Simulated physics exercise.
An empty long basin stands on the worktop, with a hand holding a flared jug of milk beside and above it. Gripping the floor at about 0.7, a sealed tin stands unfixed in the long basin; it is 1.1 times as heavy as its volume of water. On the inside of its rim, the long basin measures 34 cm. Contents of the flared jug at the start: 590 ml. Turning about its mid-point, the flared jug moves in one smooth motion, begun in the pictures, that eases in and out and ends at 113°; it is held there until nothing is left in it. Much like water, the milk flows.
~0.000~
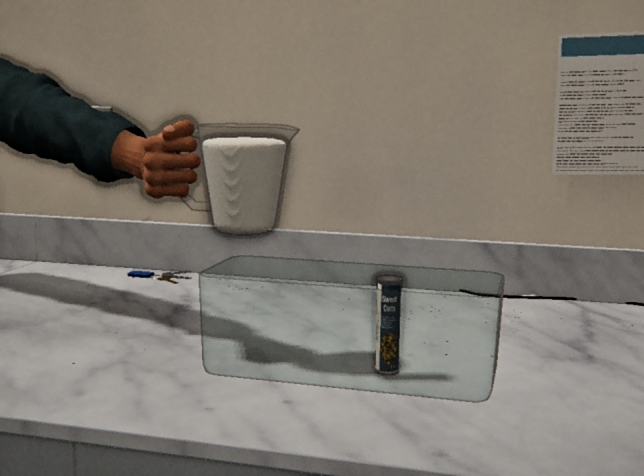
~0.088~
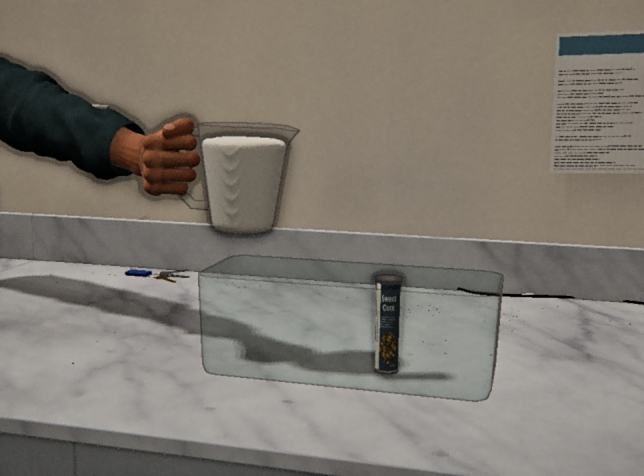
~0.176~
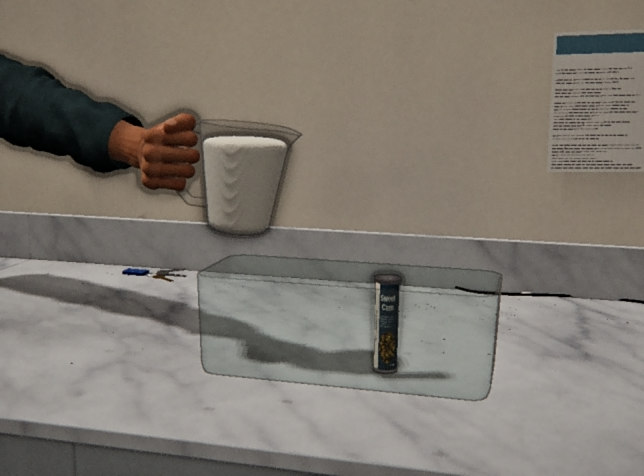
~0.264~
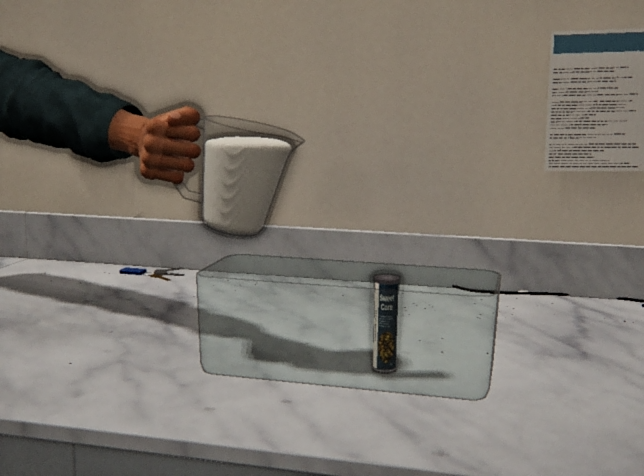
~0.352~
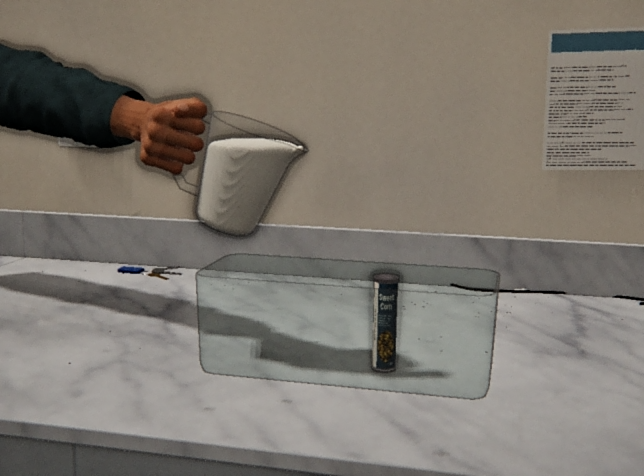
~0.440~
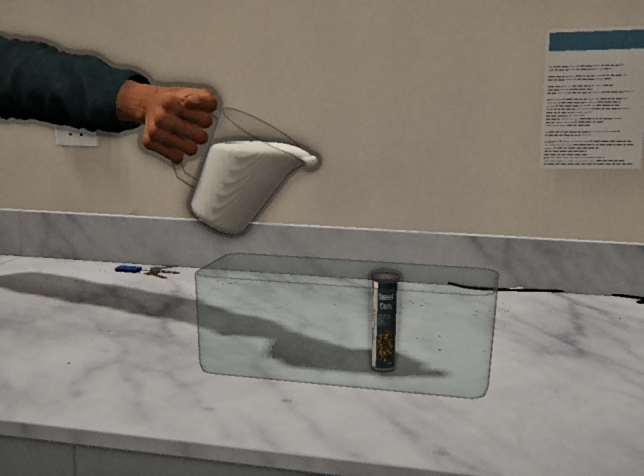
A hand held a clear jug of milk above an empty glass basin with a small dark tin behind its front wall, then steadily tilted the jug to the right until milk reached its lip.
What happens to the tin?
It's going to keep its balance.
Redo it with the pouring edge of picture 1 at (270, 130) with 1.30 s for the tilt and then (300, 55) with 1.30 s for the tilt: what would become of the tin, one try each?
First it stays on its base; then it tips over.
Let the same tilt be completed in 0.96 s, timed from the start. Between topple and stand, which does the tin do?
Result: Tin upright.
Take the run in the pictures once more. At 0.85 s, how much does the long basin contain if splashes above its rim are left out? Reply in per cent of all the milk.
28 %, more or less.
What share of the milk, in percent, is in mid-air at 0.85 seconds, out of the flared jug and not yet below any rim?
Around 16 in a hundred.
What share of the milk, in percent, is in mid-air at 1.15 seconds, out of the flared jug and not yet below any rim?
Close to 5 %.
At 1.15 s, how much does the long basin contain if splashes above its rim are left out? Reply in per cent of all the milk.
The share is close to 88 percent.
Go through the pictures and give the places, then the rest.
The first frame shows tilt 0°; pouring edge (299, 129); surface from (208, 140) to (287, 142); the long basin's rim runs from (216, 267) to (501, 287); the tin's top is at (389, 283).
The second frame shows tilt 1°; pouring edge (300, 130); surface from (208, 140) to (287, 143).
The third frame shows tilt 5°; pouring edge (301, 134); surface from (209, 139) to (288, 144).
The fourth frame shows tilt 11°; pouring edge (305, 141); surface from (210, 141) to (293, 145).
The fifth frame shows tilt 19°; pouring edge (309, 150); surface from (214, 142) to (302, 147).
The sixth frame shows tilt 29°; pouring edge (311, 163); surface from (211, 153) to (305, 153); 1 per cent is over the edge.
Then, 0.85 s in, the tilt is 83° and 55 per cent is still to pour; the tin stands where it began.
Then, 1.15 s in, the tilt is 109° and 7 per cent is still to pour; the tin stands 1 cm from where it began.
Then, 1.46 s in, the tilt is 113° and 0 per cent is still to pour; the tin stands 1 cm from where it began.
Then, 1.80 s in, the tilt is 113° and 0 per cent is still to pour; the tin stands 1 cm from where it began.
Finally, the tin stands 1 cm from where it began.
